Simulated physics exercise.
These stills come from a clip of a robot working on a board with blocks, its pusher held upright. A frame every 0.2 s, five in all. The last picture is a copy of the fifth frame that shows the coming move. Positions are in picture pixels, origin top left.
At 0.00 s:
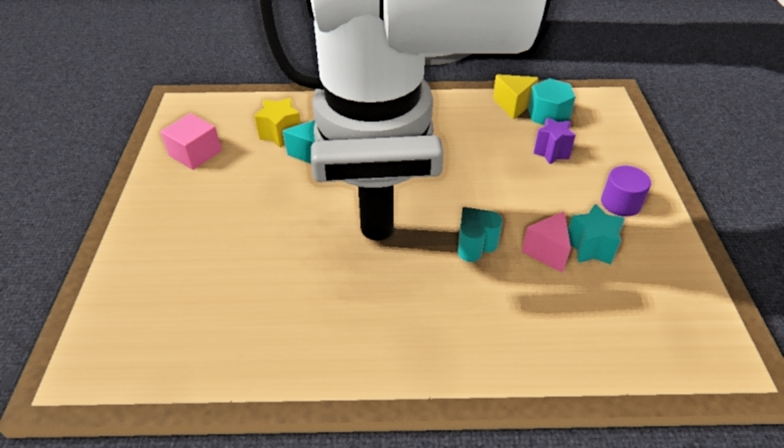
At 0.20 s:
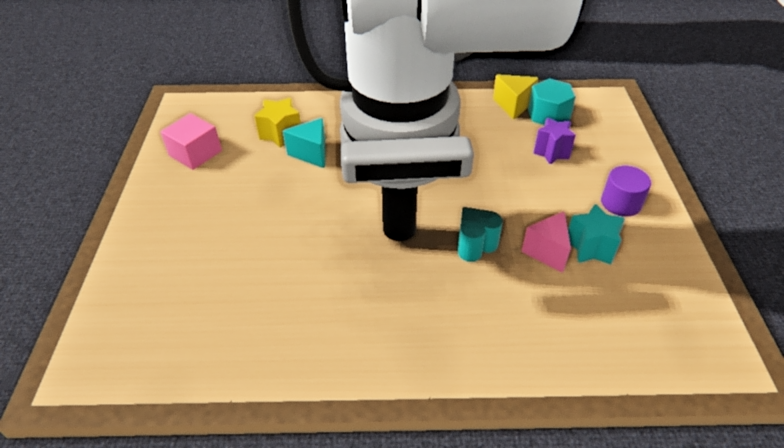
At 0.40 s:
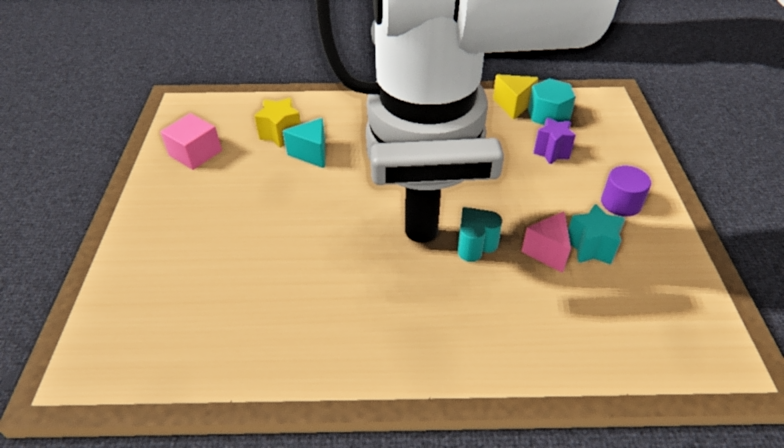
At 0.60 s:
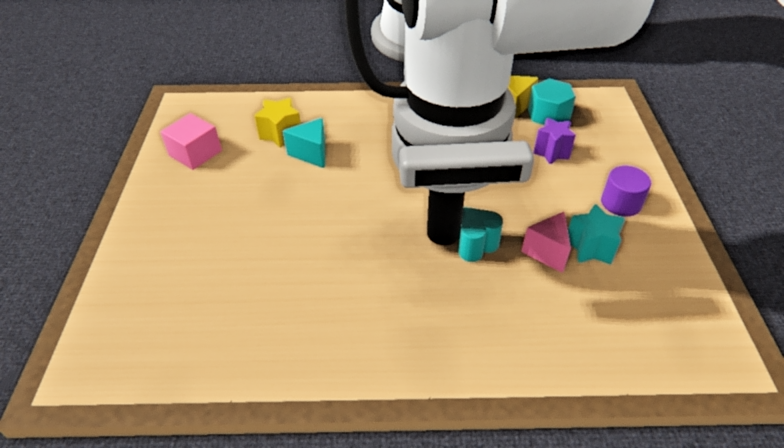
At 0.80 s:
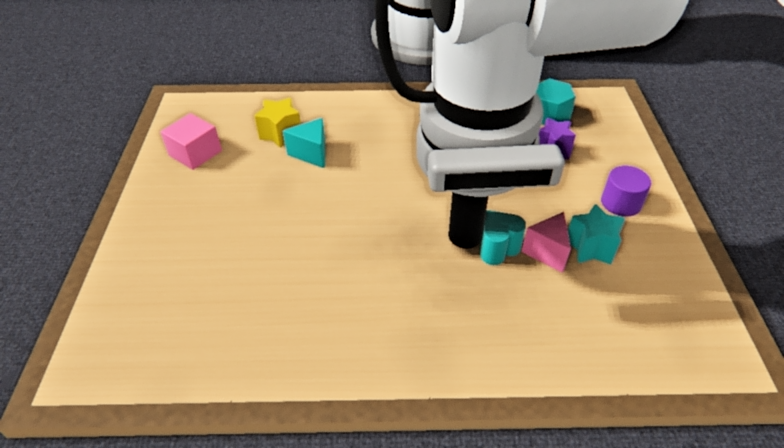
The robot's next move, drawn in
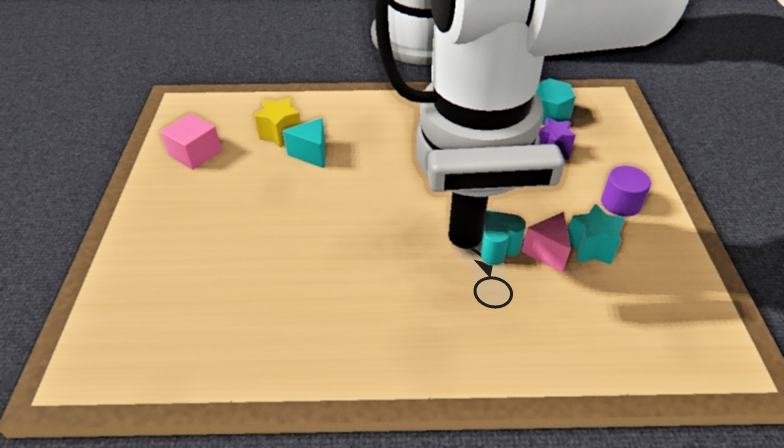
The video shows a robot arm with a black pusher moving right across a wooden board of colourful blocks, reaching a turquoise heart block and pushing it a short way right, toward the pink triangular piece beside a turquoise star.
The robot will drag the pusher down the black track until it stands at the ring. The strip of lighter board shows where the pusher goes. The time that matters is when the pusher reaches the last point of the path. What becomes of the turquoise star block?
It barely shifts, if at all.
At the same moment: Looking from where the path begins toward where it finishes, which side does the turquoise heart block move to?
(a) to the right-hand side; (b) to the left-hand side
b.
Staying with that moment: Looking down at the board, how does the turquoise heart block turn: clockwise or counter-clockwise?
Anticlockwise.
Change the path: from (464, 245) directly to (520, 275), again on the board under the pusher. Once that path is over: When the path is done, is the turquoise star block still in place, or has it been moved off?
It shifts position.
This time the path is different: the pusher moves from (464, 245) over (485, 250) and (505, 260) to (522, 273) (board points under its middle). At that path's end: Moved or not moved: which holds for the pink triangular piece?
Displaced.
The drawn path runs from (464, 245) by way of (482, 256) and (489, 273) to (493, 292).
The first path, step by step. Halfway along, pusher at (488, 257); turquoise heart block at (524, 230), turned 30° anticlockwise; pink triangular piece at (563, 230), turned 15° anticlockwise.
At the end, pusher at (495, 284); turquoise heart block at (524, 230), turned 30° anticlockwise; pink triangular piece at (563, 230), turned 15° anticlockwise; turquoise star block not moved.
